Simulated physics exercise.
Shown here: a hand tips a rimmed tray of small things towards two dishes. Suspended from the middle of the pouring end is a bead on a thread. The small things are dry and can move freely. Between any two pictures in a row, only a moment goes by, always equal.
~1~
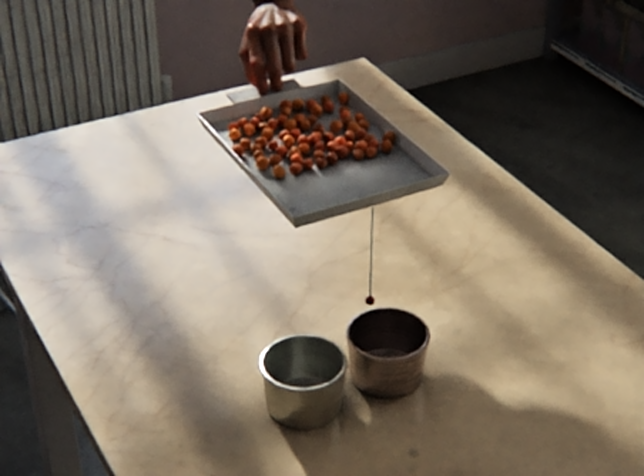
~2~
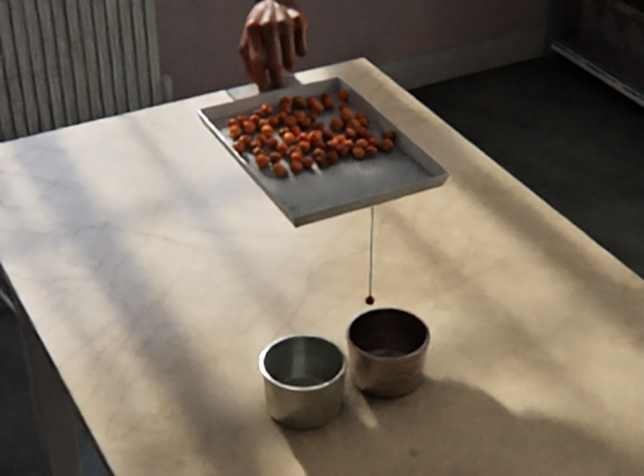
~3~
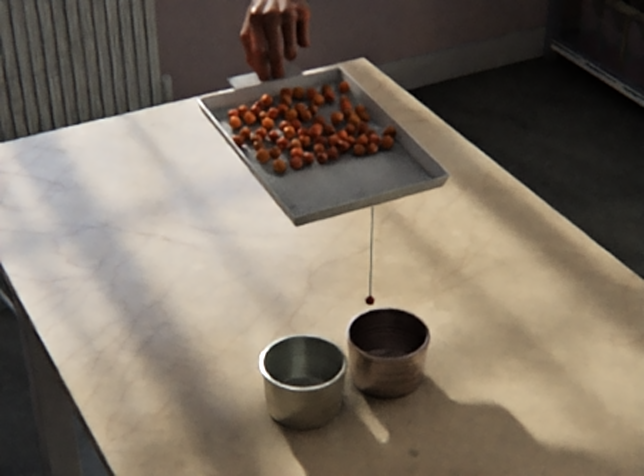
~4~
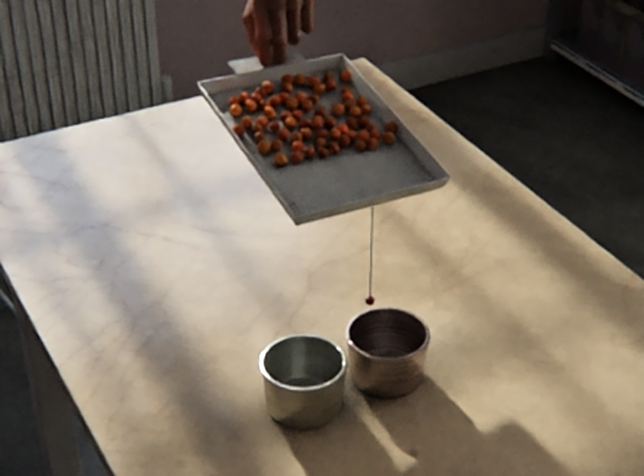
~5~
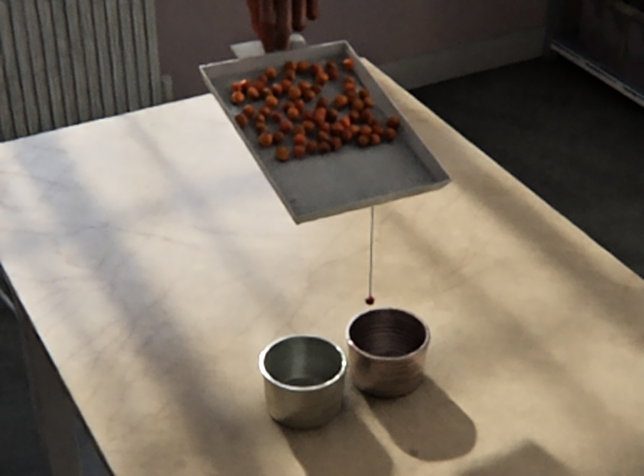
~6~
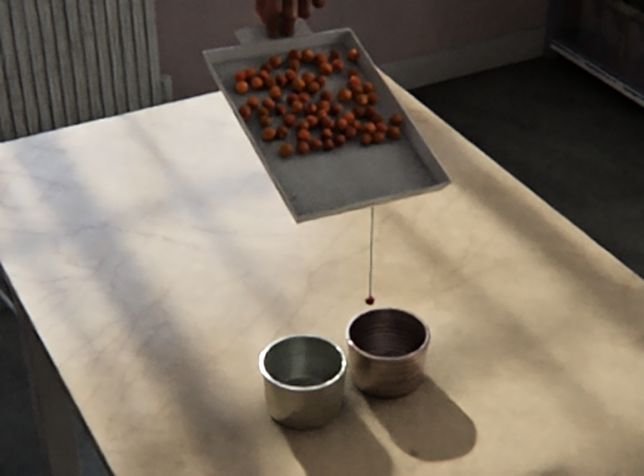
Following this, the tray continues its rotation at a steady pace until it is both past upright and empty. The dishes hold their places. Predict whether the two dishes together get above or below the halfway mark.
Below.
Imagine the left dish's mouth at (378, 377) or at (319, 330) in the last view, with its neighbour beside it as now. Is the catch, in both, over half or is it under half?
At place one a lesser share; at place two a lesser share.
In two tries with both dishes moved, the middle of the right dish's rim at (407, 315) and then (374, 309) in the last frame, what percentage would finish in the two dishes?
Some 40 percent in the first case, 0 percent in the second.
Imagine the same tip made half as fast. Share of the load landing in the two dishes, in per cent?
About 40 %.
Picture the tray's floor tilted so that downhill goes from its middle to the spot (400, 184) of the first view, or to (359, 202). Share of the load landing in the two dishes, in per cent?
About 10 % and about 70 %.
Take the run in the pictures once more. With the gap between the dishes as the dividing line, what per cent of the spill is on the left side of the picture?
Around 0 percent of the pieces.
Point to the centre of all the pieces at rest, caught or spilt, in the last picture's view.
The centre settles at about (432, 366).
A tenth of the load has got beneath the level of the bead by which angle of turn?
Approx. reading: About 65°.
Soon, tray tipped steeply; most on the tray; a small part in the right dish; a stray few outside both; a small part in the air.
A while on, tray tipped past a quarter turn; about a quarter on the tray; a stray few in the left dish; a small part in the right dish; about a third outside both; about a quarter in the air.
Towards the end, tray tipped past a quarter turn; a stray few in the left dish; about a third in the right dish; about two thirds outside both.
Finally, tray tipped past a quarter turn; a stray few in the left dish; about a third in the right dish; about two thirds outside both.
